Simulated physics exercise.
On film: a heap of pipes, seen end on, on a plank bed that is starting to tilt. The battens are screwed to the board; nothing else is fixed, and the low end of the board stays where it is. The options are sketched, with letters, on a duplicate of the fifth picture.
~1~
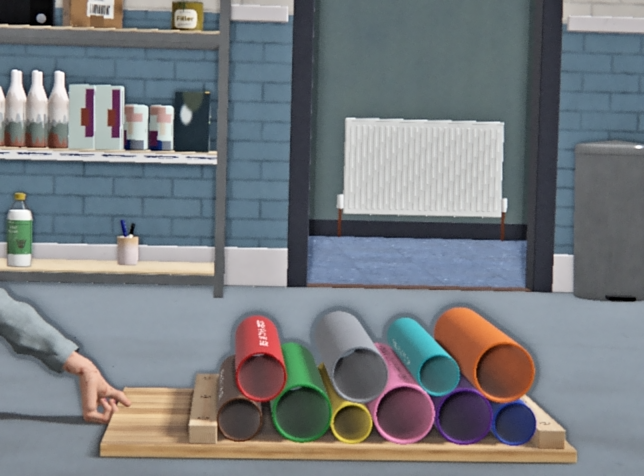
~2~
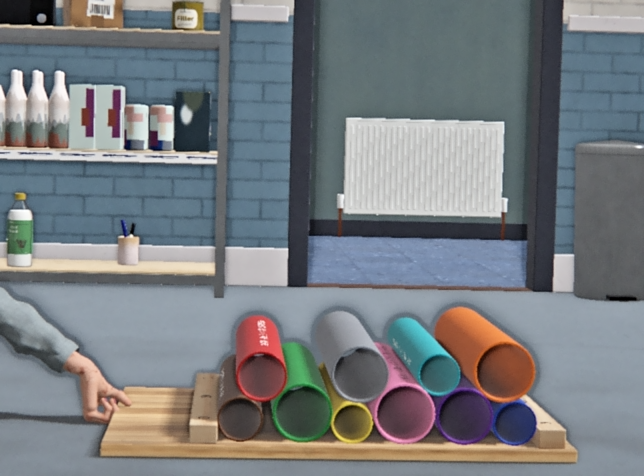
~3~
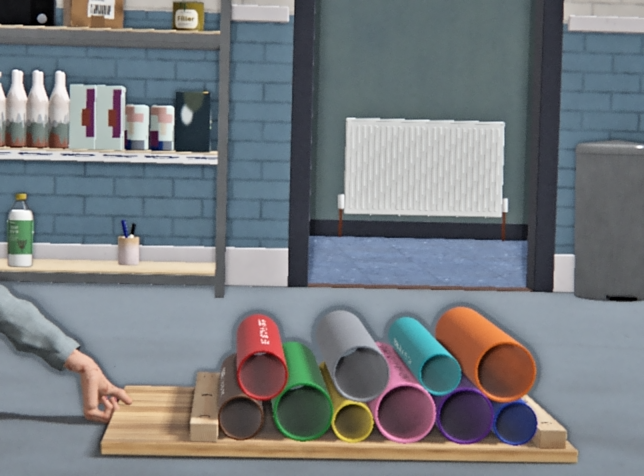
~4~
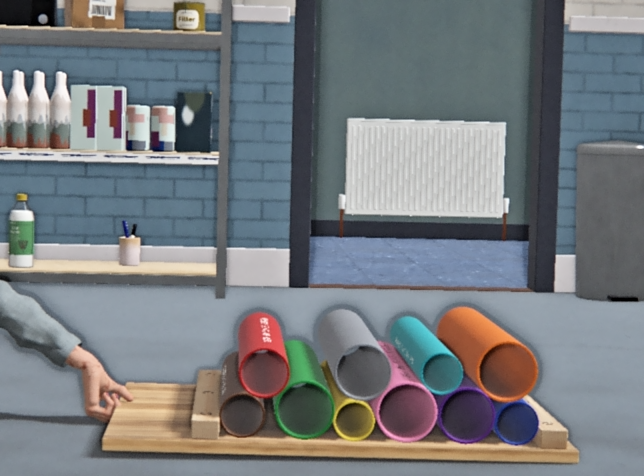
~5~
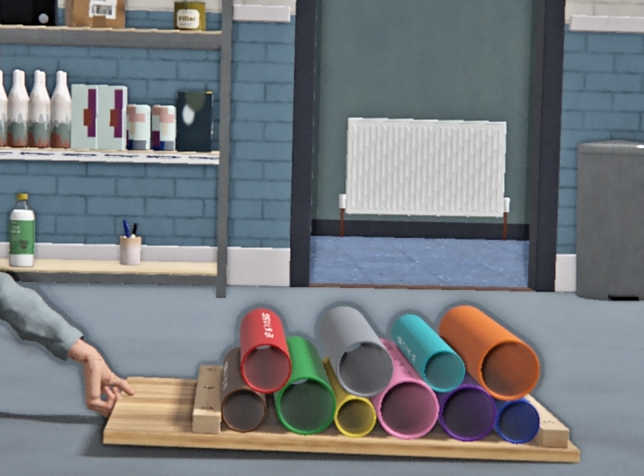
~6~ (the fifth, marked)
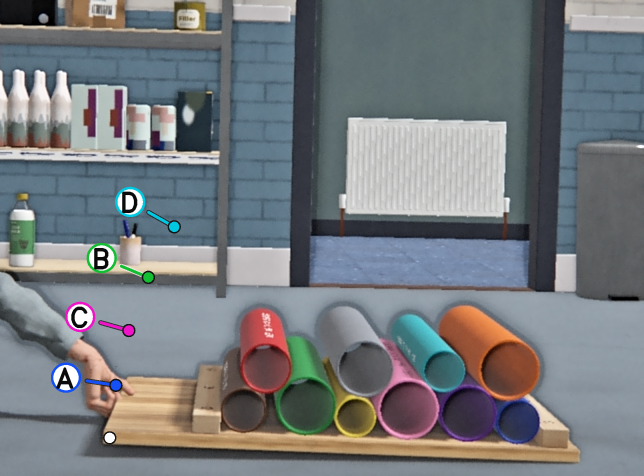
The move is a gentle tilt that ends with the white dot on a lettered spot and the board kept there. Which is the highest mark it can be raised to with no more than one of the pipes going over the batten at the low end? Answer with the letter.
The last mark within the limit is D.
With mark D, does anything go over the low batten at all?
At D: Yes.
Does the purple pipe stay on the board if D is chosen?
The purple pipe: Yes.
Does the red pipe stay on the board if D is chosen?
Yes.
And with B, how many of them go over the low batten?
It comes to one.
On the copy, A at (116, 385); B at (148, 277); C at (129, 331); D at (174, 227); the white dot at (110, 438).
On D. First, board at 17°.
Then, board at 28°.
Finally, board at 28°, one over the low batten (orange).
By contrast, A none over the low batten; B one over the low batten (orange); C one over the low batten (orange).
